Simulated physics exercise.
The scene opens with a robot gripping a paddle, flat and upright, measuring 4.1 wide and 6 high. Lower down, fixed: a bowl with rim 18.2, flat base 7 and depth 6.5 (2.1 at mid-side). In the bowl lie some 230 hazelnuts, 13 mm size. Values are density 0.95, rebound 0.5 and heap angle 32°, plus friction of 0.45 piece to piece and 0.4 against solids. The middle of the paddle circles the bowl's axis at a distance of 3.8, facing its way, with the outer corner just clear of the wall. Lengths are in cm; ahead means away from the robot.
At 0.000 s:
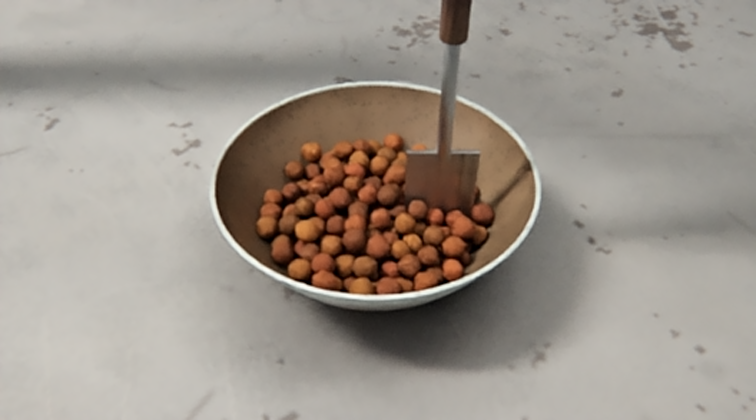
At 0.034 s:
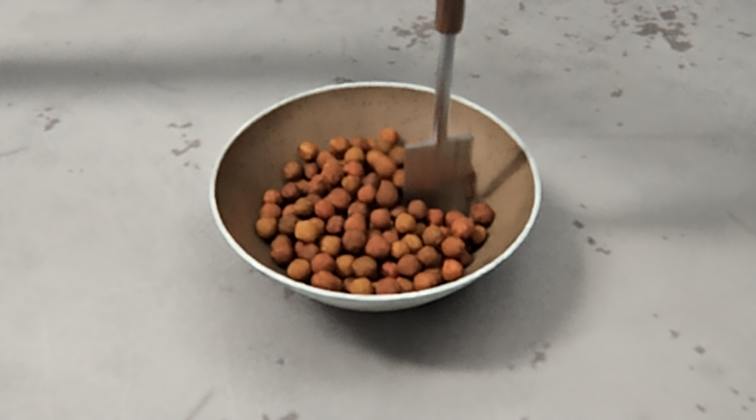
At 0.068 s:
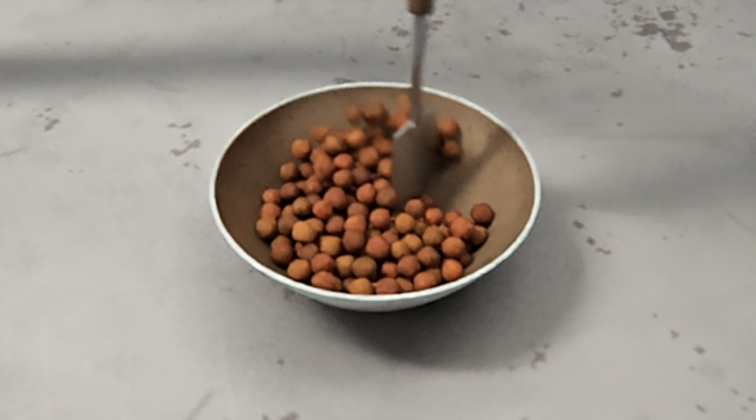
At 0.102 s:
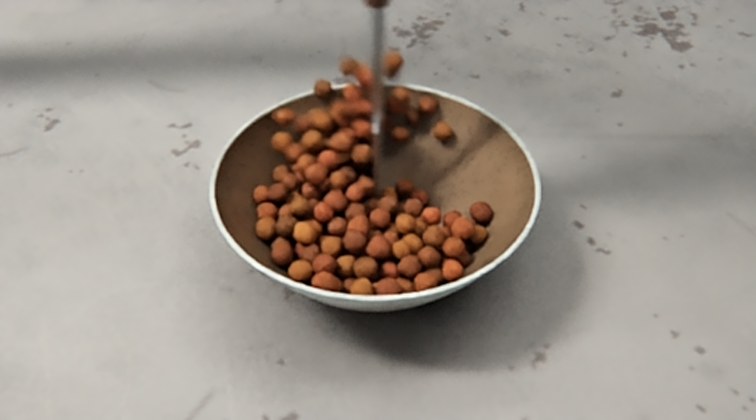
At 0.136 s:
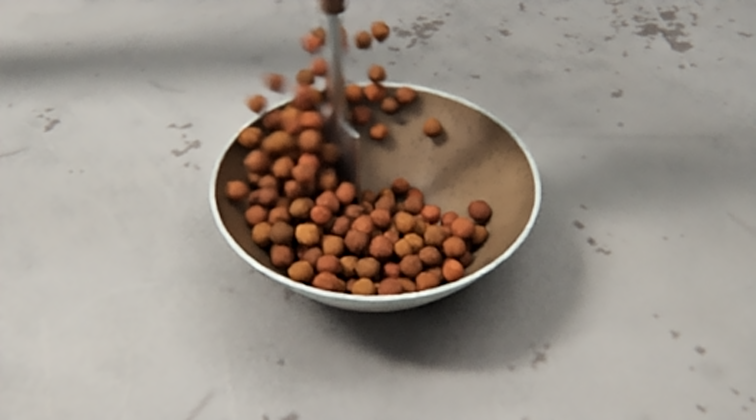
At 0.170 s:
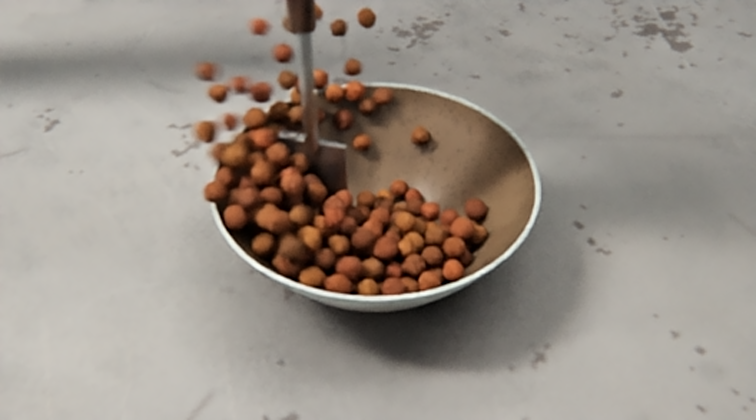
On a mottled grey surface, a wide bowl holds a heap of round, reddish-brown nuts with a wooden-handled metal paddle standing among them. The paddle sweeps leftward around the far side, pushing the nuts into a rising pile and flinging several into the air above the bowl's left rim.
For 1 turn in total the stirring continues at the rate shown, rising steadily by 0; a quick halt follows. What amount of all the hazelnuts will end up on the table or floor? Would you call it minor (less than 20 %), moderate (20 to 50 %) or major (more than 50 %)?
I would call it moderate.
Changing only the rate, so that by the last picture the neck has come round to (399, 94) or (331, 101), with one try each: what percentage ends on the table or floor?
About 5 % for one try and about 25 % for the other, in order.
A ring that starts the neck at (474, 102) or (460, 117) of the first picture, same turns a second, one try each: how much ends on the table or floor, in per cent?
Close to 25 and 35 in a hundred.
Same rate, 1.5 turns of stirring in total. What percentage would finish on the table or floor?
Estimate: Near 45 %.
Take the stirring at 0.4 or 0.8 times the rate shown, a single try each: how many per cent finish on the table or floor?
Some 5 and 25 per cent.
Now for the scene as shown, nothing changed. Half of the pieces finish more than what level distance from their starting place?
Near 9 cm.
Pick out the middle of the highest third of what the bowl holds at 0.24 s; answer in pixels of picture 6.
At about (328, 247).
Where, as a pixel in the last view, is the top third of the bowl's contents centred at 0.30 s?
In the final view it lies at about (448, 241).
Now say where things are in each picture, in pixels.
The first picture shows the paddle neck at (445, 130), 0° round; upper third of the load around (361, 210), from x 270 to 485, top at y 145; 232 in the bowl.
The second picture shows the paddle neck at (441, 119), 16° round; upper third of the load around (370, 209), from x 270 to 480, top at y 135.
The third picture shows the paddle neck at (416, 99), 52° round; upper third of the load around (368, 179), from x 270 to 480, top at y 105.
The fourth picture shows the paddle neck at (377, 91), 89° round; upper third of the load around (347, 155), from x 265 to 480, top at y 60.
The fifth picture shows the paddle neck at (337, 98), 125° round; upper third of the load around (309, 147), from x 240 to 480, top at y 30; 228 in the bowl, 4 in flight or on the tool.
The sixth picture shows the paddle neck at (310, 118), 162° round; upper third of the load around (280, 163), from x 205 to 475, top at y 15; 221 in the bowl, 11 in flight or on the tool.
After 0.24 s, 233° round, highest piece 14 above the table; 192 in the bowl, 40 in flight or on the tool.
After 0.30 s, 303° round, highest piece 17 above the table; 169 in the bowl, 15 on the table or floor, 48 in flight or on the tool.
After 0.53 s, 0° round, highest piece 6 above the table; 143 in the bowl, 86 on the table or floor, 3 in flight or on the tool.
After 1.23 s, 0° round, highest piece 5 above the table; 143 in the bowl, 89 on the table or floor.
In the end, 143 in the bowl, 89 on the table or floor. That is 38 % on the table or floor.
